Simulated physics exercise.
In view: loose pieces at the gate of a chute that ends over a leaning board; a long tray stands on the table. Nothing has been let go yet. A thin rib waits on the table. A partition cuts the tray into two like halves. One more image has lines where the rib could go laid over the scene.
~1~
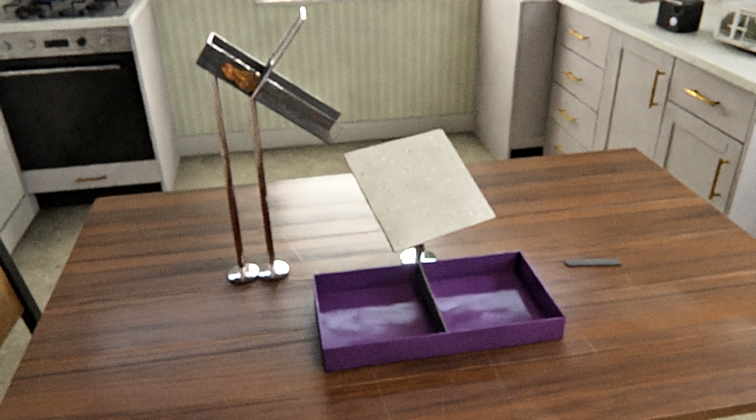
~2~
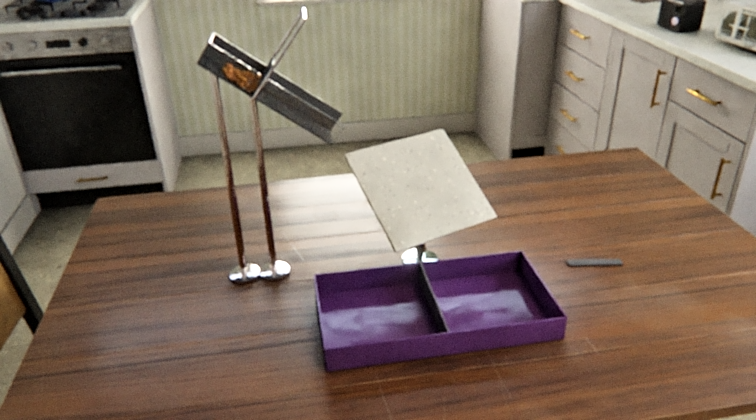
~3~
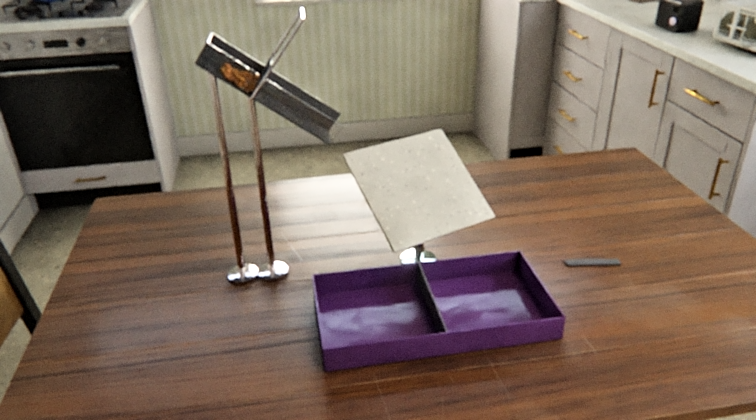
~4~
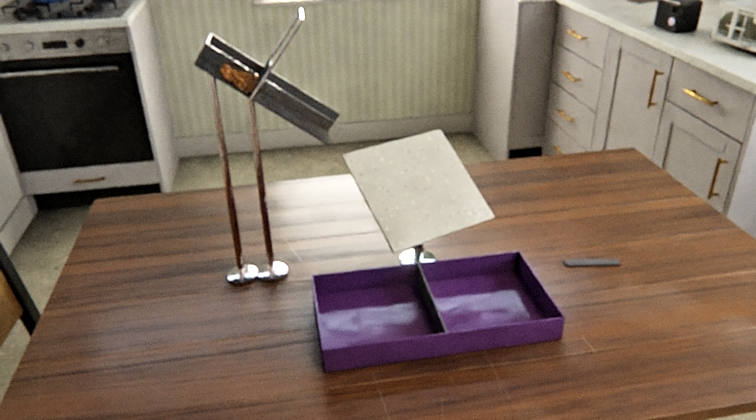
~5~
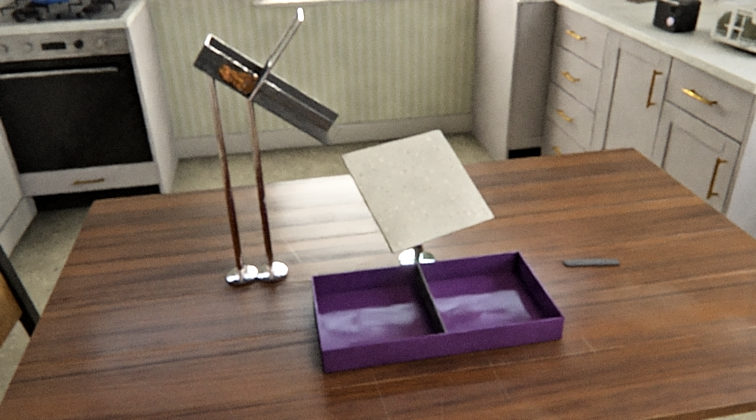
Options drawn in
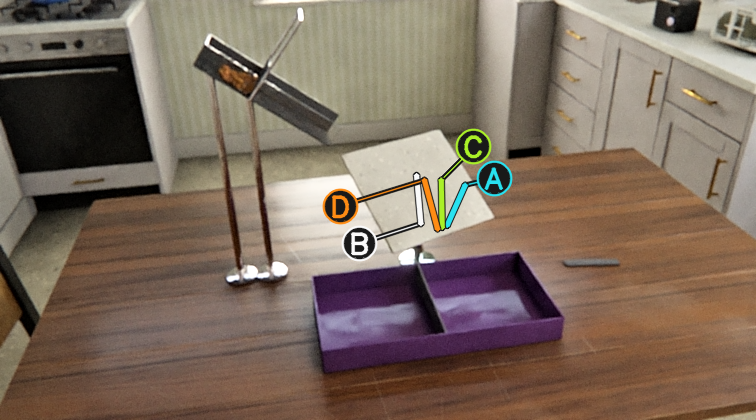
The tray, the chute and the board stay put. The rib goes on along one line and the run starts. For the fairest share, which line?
The answer is line B.
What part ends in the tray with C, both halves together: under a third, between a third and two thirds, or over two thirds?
It is over two thirds.
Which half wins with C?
The right half.
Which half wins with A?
The right half.
On the marked copy, line A from (465, 185) to (447, 225); line B from (416, 175) to (420, 223); line C from (441, 180) to (442, 227); line D from (424, 180) to (437, 228).
Choosing A, of what is caught, only a few in the left half, all but a few in the right.
Choosing B, of what is caught, close to half in the left half, close to half in the right.
Choosing C, of what is caught, a small share in the left half, all but a few in the right.
Choosing D, of what is caught, a small share in the left half, all but a few in the right.
